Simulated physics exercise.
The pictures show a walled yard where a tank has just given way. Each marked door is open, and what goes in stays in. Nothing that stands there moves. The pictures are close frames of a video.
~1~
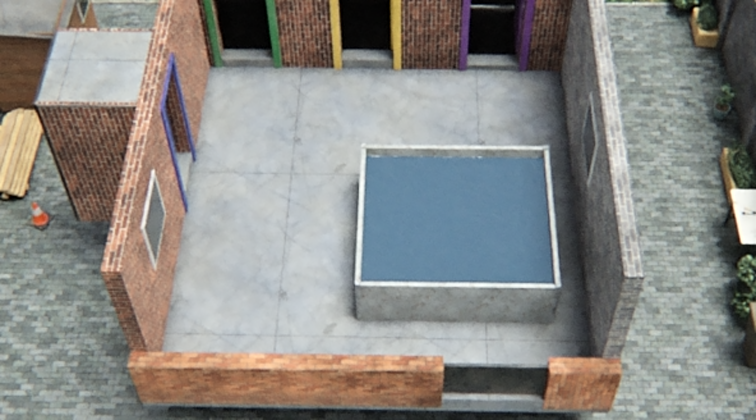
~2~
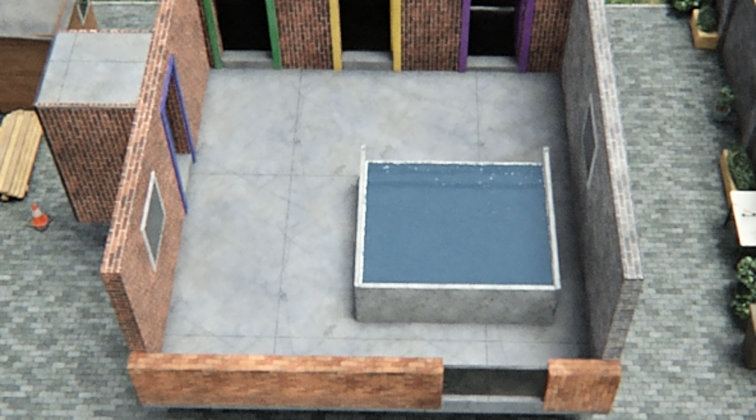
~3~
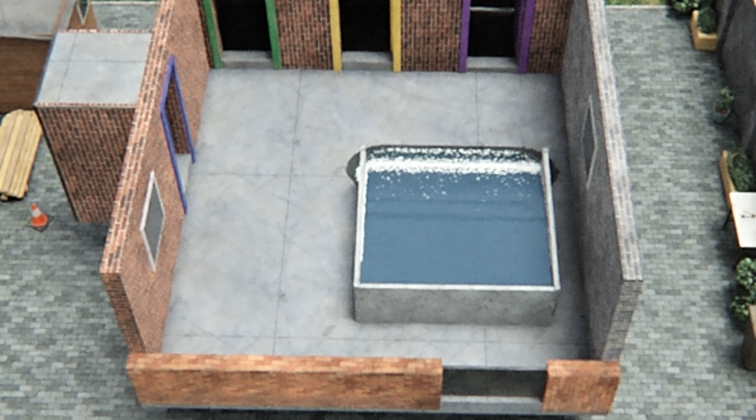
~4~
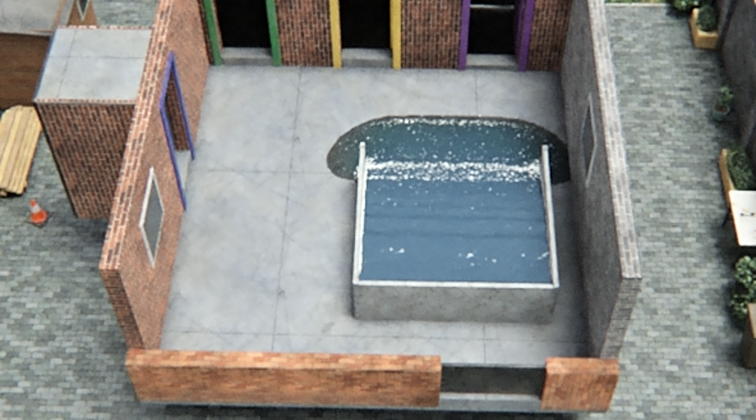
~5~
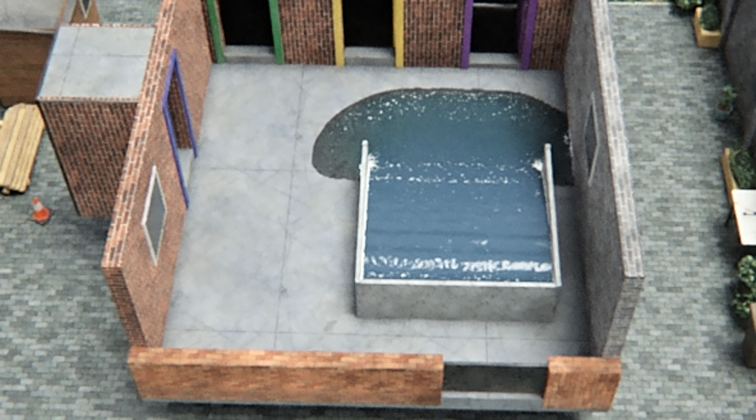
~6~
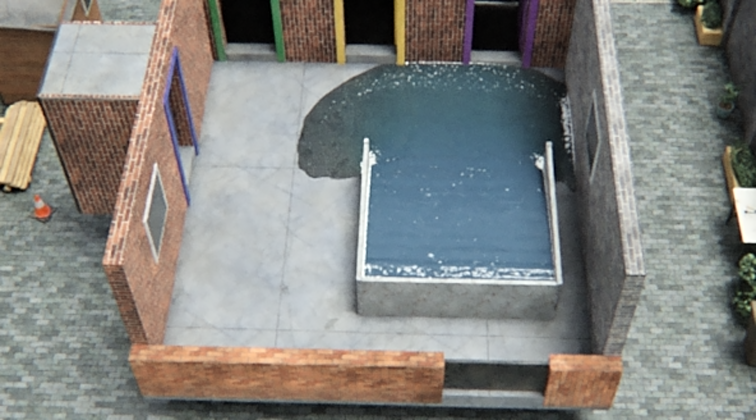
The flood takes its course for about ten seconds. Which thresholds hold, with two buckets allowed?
One by one: The blue door holds within the limit; the yellow door floods; the green door floods; the purple door floods.
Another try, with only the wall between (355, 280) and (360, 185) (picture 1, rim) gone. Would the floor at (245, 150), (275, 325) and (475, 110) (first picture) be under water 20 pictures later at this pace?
One after the other: Covered, awash, not flooded.
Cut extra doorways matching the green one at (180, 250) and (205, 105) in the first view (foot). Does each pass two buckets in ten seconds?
In that order: Holds, lets more in.
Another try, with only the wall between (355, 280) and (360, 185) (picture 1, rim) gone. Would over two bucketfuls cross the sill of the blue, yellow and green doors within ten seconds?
Blue door passes that mark; yellow door keeps below it; green door takes more.
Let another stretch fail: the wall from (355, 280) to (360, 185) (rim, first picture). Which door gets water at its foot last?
The purple one.
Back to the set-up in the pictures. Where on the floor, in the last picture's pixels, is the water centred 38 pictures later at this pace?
At about (383, 192).
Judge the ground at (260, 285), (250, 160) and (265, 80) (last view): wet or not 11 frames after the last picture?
One after the other: Dry, not flooded, covered.
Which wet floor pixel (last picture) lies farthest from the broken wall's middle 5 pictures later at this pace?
Near (264, 75).
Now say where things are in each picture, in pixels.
In the first picture, the water tank at (456, 216) is whole and still.
In the second picture, water pours out on the water tank's far side and has run to a hidden place.
In the third picture, water pours out on the water tank's far side and has run to (550, 168).
In the fourth picture, water pours out on the water tank's far side and has run to (567, 152).
In the fifth picture, the front is at (566, 121), out from the gap on the water tank's far side.
In the sixth picture, water pours out on the water tank's far side and has run to (521, 68).
A moment on, water covers 40 % of the floor; the blue door not reached, the yellow door over two buckets in, the green door not reached, the purple door far over two buckets in.
Next, water covers 40 % of the floor; the blue door not reached, the yellow door far over two buckets in, the green door wet at the sill, nothing in, the purple door far over two buckets in.
Then, water covers 60 % of the floor; the blue door wet at the sill, nothing in, the yellow door far over two buckets in, the green door under two buckets in, the purple door far over two buckets in.
Later, water covers 95 % of the floor; the blue door wet at the sill, nothing in, the yellow door far over two buckets in, the green door over two buckets in, the purple door far over two buckets in.
In the end, water covers 95 % of the floor; the blue door wet at the sill, nothing in, the yellow door far over two buckets in, the green door over two buckets in, the purple door far over two buckets in.
